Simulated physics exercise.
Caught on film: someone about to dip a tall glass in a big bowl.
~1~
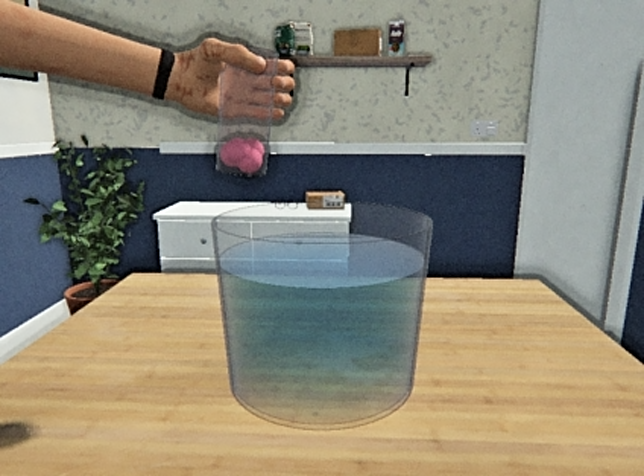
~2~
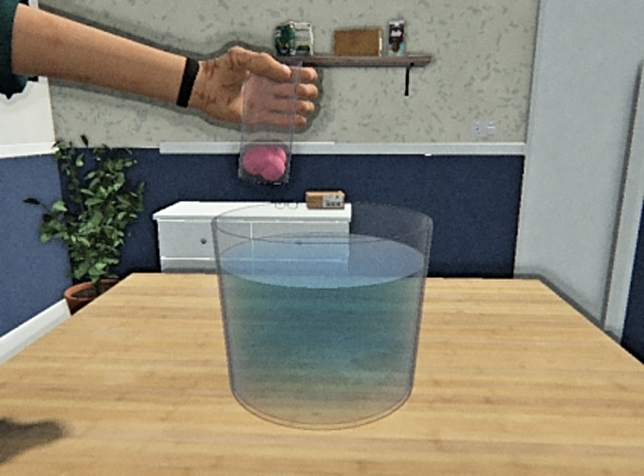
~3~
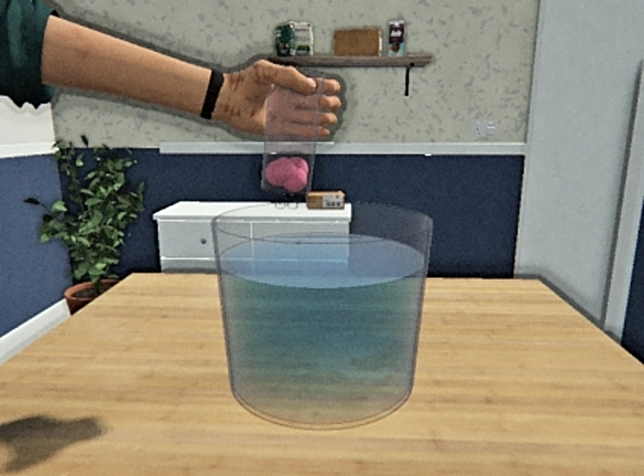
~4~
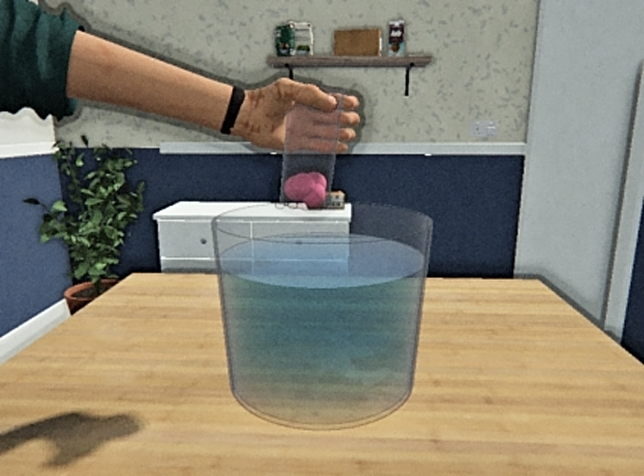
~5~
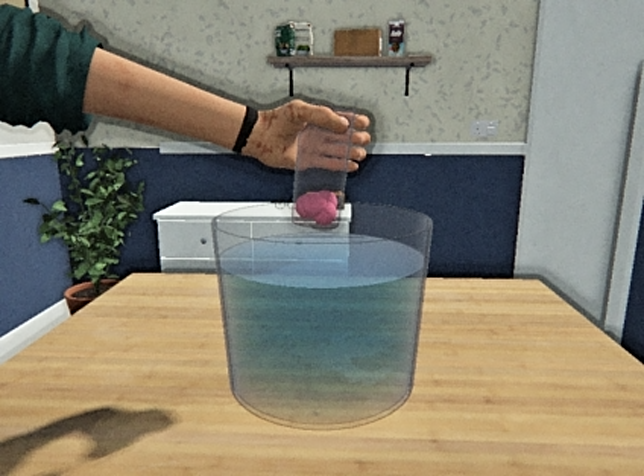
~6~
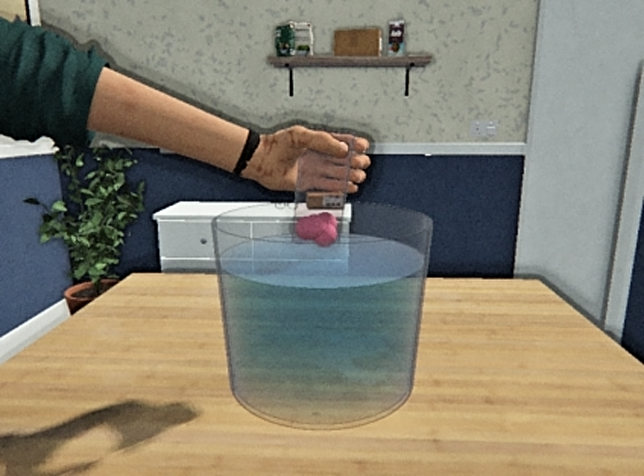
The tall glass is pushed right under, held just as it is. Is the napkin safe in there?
The napkin gets soaked.
Next, the tall glass enters the water.
After that, water pours in as the air escapes.
Finally, the tall glass is under, flooded, and the napkin is wet.
